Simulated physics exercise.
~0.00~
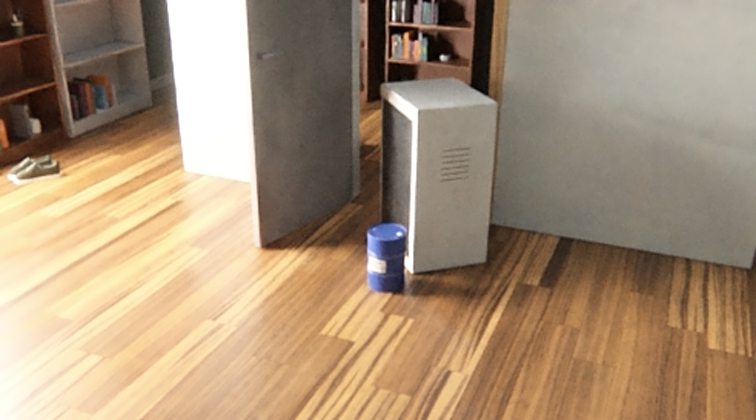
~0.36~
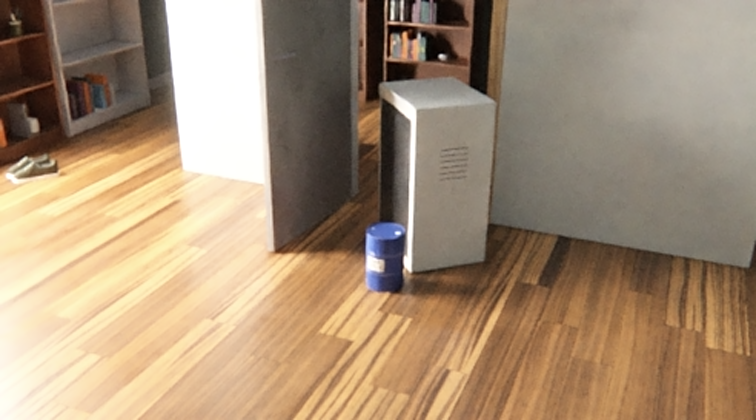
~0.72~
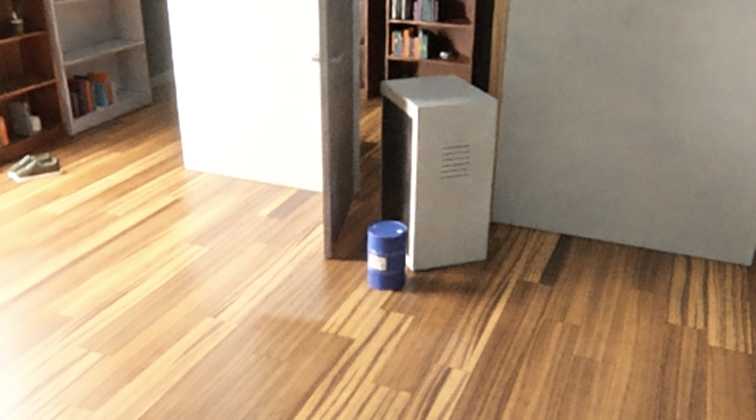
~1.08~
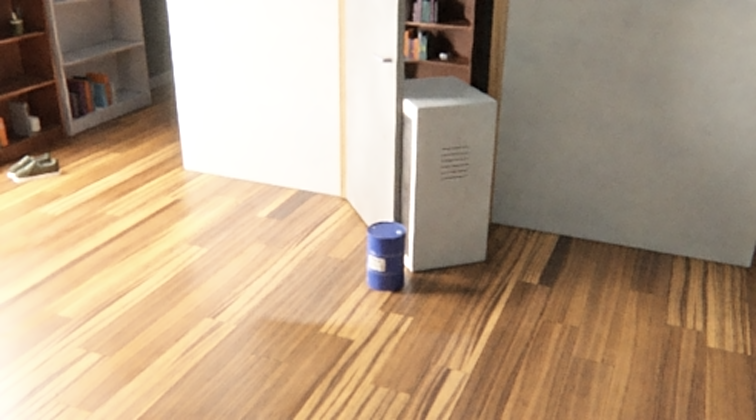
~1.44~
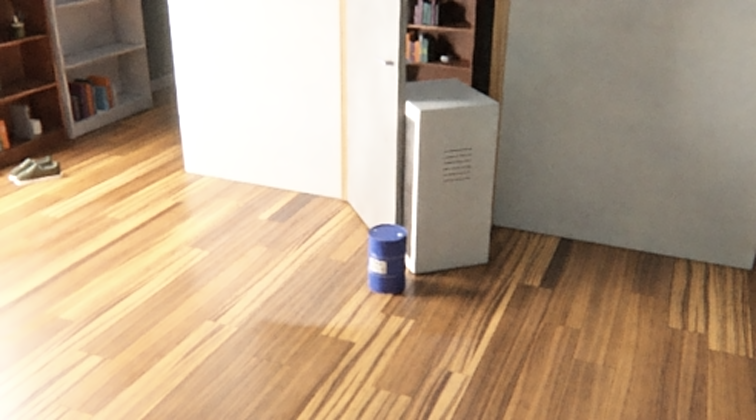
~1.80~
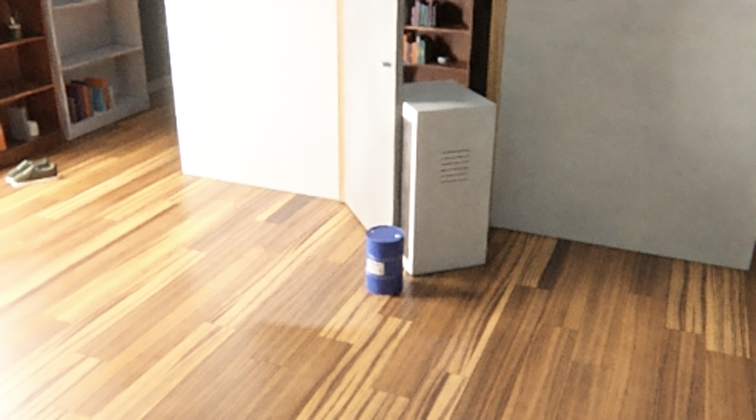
A pale door stands wide open in a doorway between light walls, seen from slightly above across a glossy, striped wooden floor, in a view that sways a little. A white, box-like appliance with vent slots stands at the right of the opening, with a small blue canister just in front of it, while bookshelves and a pair of shoes sit at the far left. The door swings to the right, narrowing the gap as it nears the appliance. It then stops beside the appliance and canister, blocked and still partly open, and neither object moves.
